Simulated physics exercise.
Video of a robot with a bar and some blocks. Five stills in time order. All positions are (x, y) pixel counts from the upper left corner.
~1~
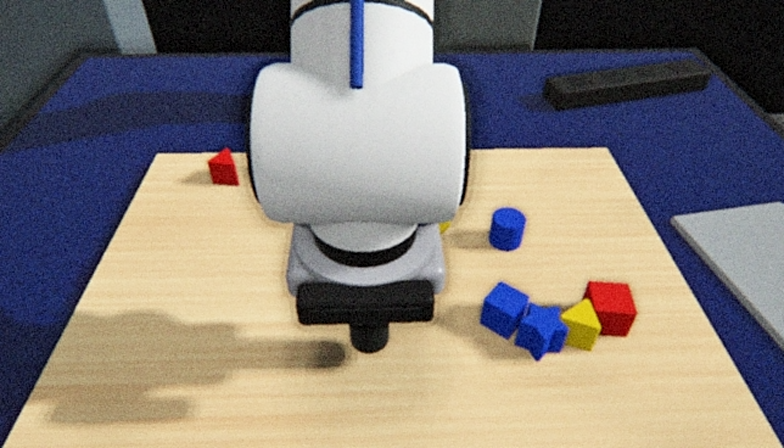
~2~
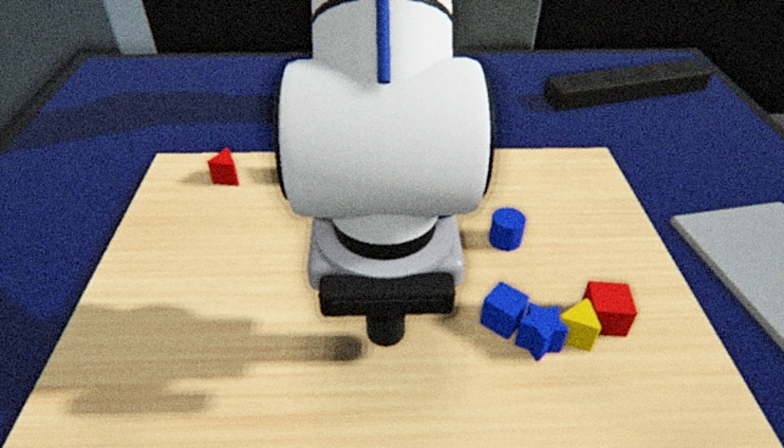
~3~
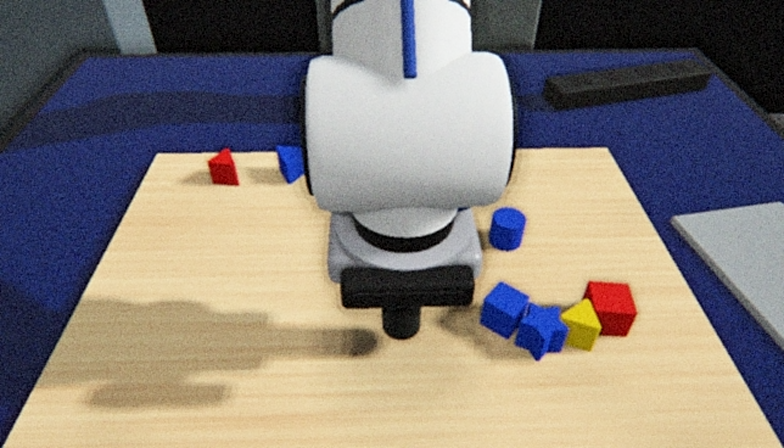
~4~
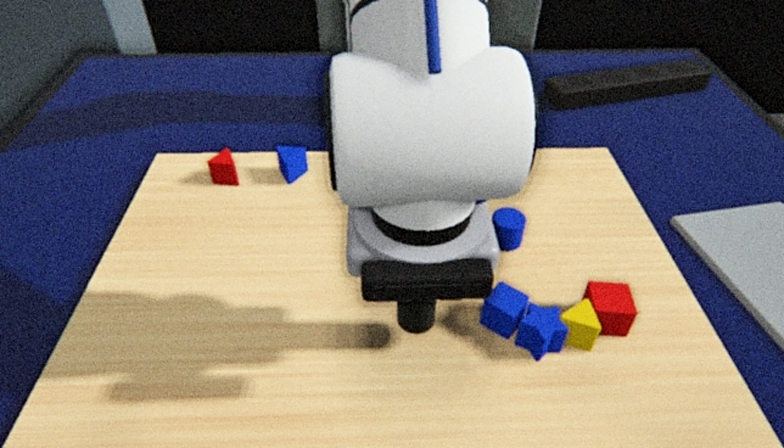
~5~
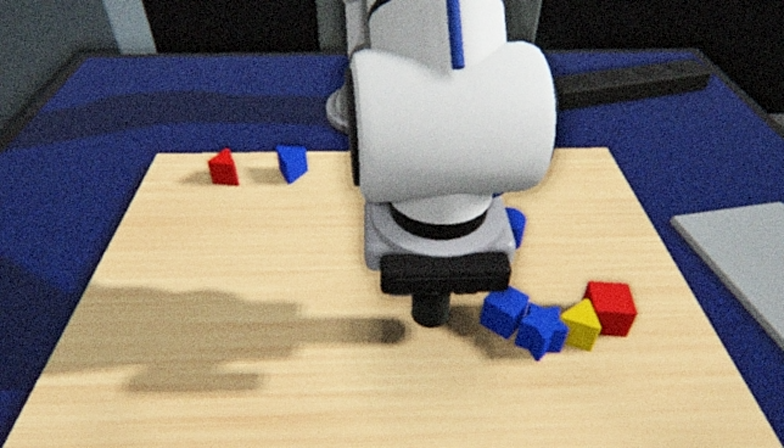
A large white robot arm with a black bar-shaped tool looms over a pale wooden board on a blue table, seen from a fixed, raised front view. A blue cube, blue star, yellow triangle and red block cluster at right, below a blue cylinder, with a red piece at upper left. The arm glides steadily right and slightly back, uncovering a blue piece behind it, while the blocks stay still.
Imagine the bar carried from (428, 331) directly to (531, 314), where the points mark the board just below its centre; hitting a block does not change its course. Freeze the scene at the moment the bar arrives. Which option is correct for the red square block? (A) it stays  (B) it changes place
Correct choice: A.
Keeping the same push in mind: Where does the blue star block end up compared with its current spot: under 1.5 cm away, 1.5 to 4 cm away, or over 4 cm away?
The shift is below 1.5 cm.
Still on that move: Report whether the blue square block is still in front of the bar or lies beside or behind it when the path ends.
Ahead.
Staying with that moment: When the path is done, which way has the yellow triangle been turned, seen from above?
Watching from overhead, you'd notice the yellow triangle rotating counter-clockwise.
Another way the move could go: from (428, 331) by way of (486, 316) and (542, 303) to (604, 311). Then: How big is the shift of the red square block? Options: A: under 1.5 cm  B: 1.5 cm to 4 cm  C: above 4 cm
The answer is C.
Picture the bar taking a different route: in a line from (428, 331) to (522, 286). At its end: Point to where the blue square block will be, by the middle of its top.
It will likely be found at (530, 296).
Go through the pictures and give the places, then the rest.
In the first picture, bar tip (370, 338); block tops, blue square block (507, 298); blue star block (545, 319); yellow triangle (583, 314); red square block (612, 296).
In the second picture, bar (386, 332); blocks unchanged.
In the third picture, bar (401, 325); blocks unchanged.
In the fourth picture, bar (416, 320); blocks unchanged.
In the fifth picture, bar (430, 314); blue square block (507, 298); blue star block (545, 319); yellow triangle (583, 314); red square block (612, 296).
On the path given first. One third of the way, bar (468, 308); nothing pushed yet.
Two thirds of the way, bar (502, 303); blue square block (535, 287), turned 35° clockwise; blue star block (549, 319), turned 25° clockwise; yellow triangle (586, 316), turned 15° anticlockwise.
At the end, bar (536, 297); blue square block (565, 278), turned 20° clockwise; blue star block (551, 320), turned 45° clockwise; yellow triangle (590, 319), turned 35° anticlockwise; red square block in place.
